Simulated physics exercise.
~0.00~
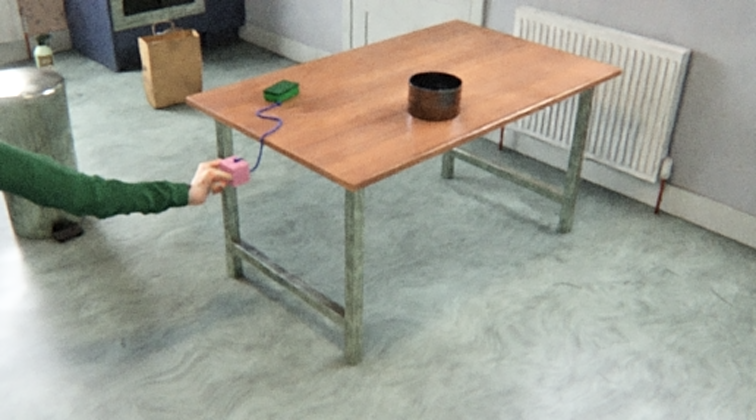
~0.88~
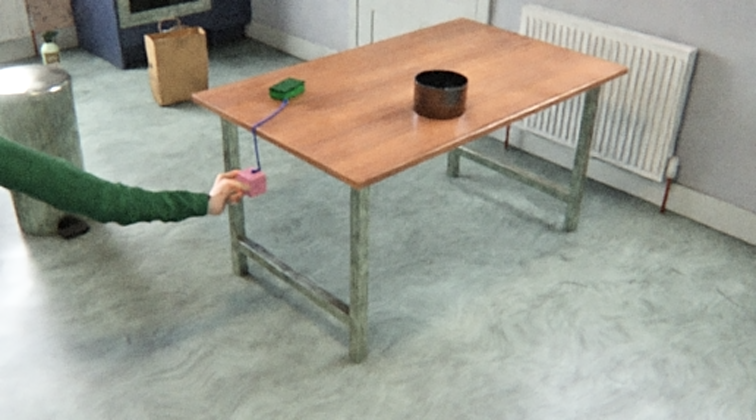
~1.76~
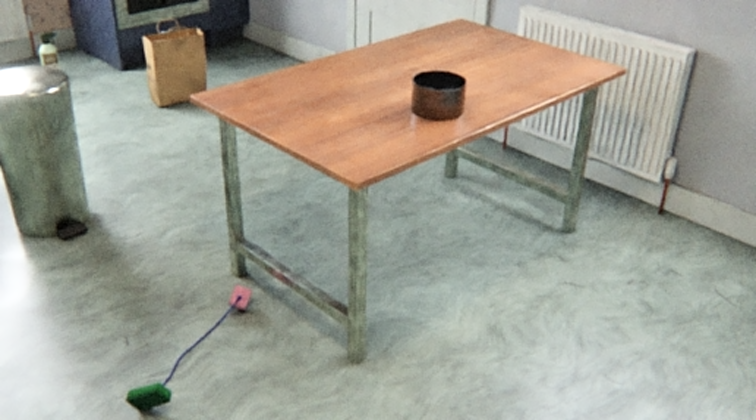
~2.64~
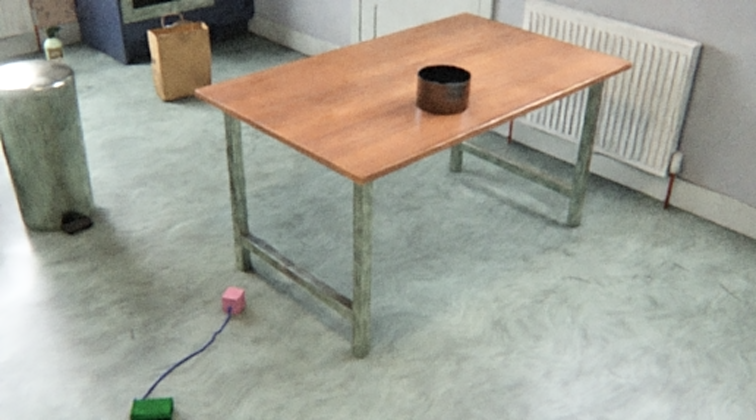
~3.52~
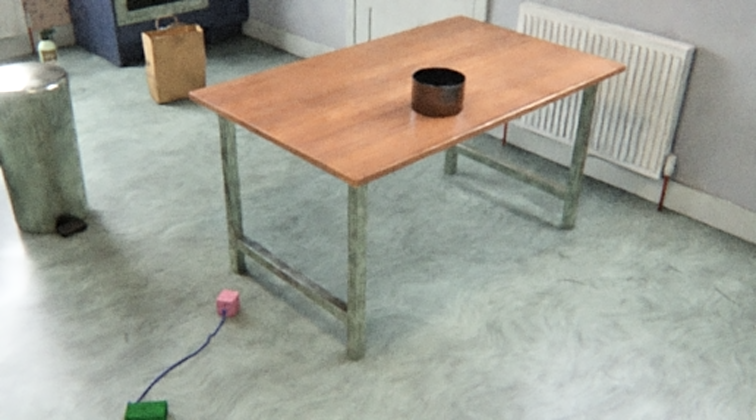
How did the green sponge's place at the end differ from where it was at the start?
At the start the green sponge was on the tabletop, to the left of the pot. By the end it was lying on the floor in front of the table, toward the lower left.
A hand in a green sleeve held a pink block beside a wooden table, a cord linking it to a green sponge on top, then let go. Both ended up on the floor, still joined, while the dark pot stayed on the table.
